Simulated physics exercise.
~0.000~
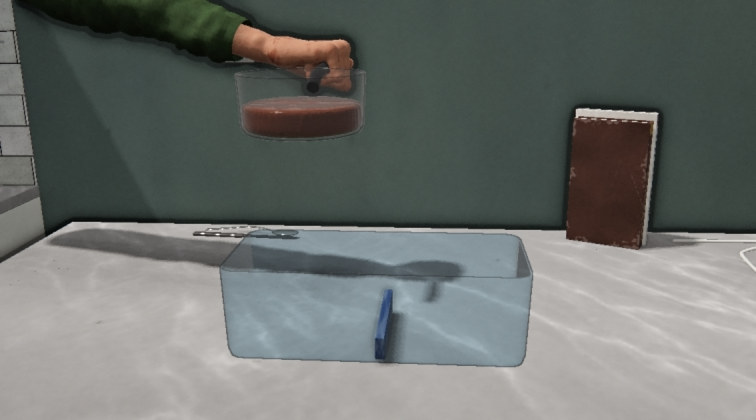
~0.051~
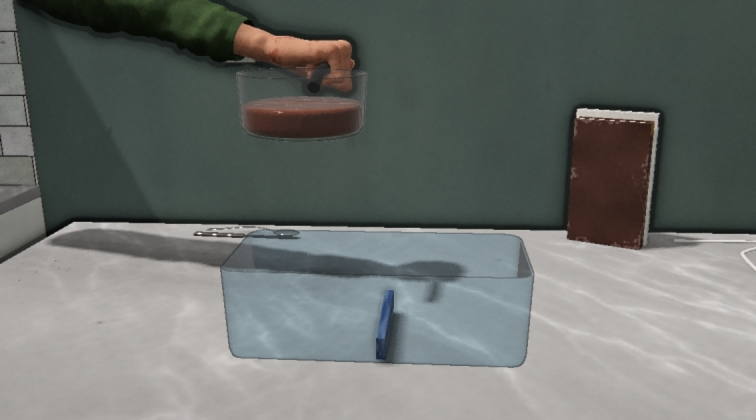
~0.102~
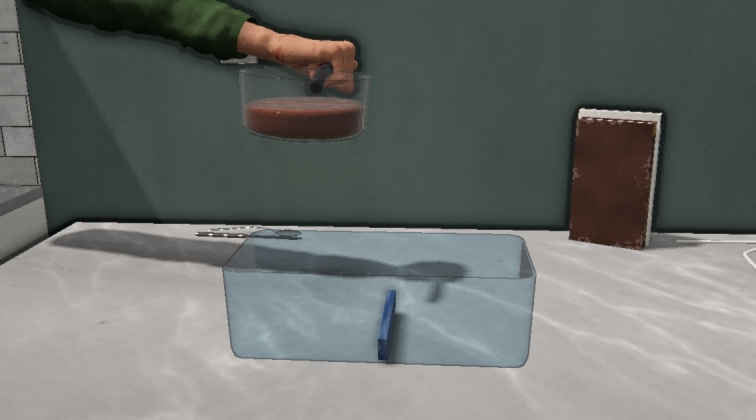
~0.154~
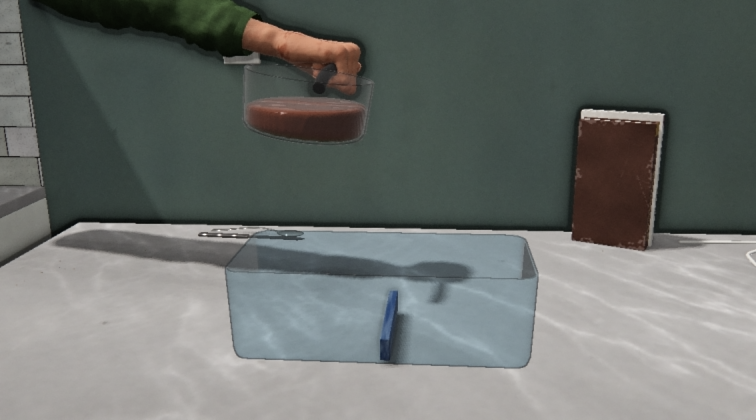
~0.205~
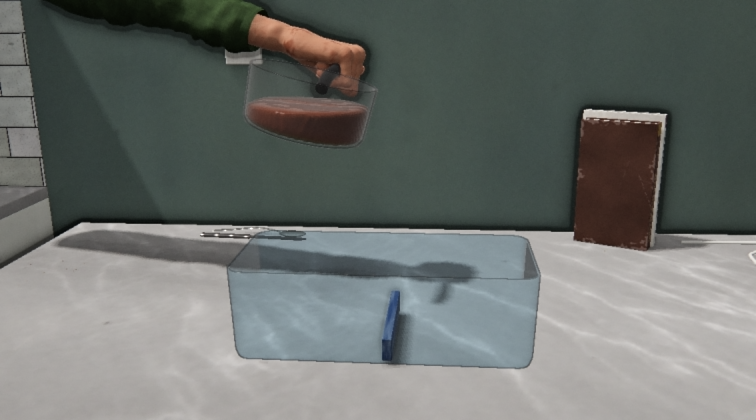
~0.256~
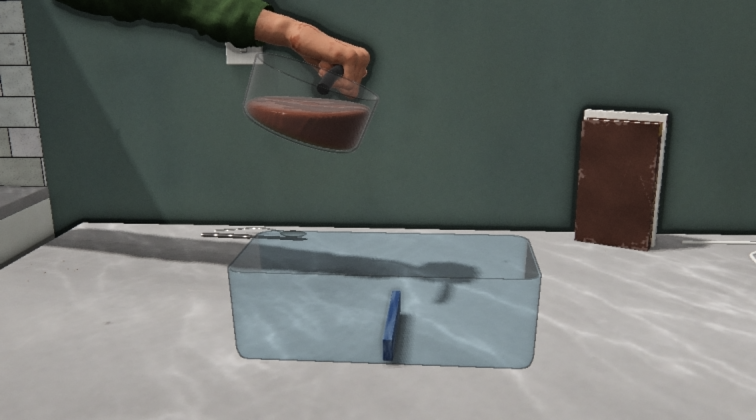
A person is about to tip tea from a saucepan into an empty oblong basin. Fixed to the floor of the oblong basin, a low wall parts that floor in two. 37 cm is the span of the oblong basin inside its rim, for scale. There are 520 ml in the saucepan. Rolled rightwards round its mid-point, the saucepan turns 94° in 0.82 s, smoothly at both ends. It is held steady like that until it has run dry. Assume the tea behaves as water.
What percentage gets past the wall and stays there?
About 82 per cent.
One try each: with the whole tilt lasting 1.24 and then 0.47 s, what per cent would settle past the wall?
Around 85 per cent first, around 75 per cent next.
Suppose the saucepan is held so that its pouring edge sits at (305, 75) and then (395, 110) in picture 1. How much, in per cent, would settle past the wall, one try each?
I'd say 10 percent on the first go, 85 percent on the next.
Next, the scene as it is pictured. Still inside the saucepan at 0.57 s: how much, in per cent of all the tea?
Portion remaining: Approx. 52 per cent.
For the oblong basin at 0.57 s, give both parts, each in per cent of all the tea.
I'd say some 0 on the left and some 3 on the right.
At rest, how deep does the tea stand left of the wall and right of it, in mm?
Left part: About 2 mm; right part: About 16 mm.
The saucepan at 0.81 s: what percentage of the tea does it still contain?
16 %.
By 0.57 s the tilt is 75° and 53 per cent is still to pour, 0 is left of the wall and 3 right of it.
By 0.81 s the tilt is 94° and 17 per cent is still to pour, 8 is left of the wall and 58 right of it.
By 1.05 s the tilt is 94° and 4 per cent is still to pour, 11 is left of the wall and 79 right of it.
By 1.32 s the tilt is 94° and 1 per cent is still to pour, 14 is left of the wall and 82 right of it.
At rest 16 per cent lies left of the wall, 82 right of it and 2 outside.
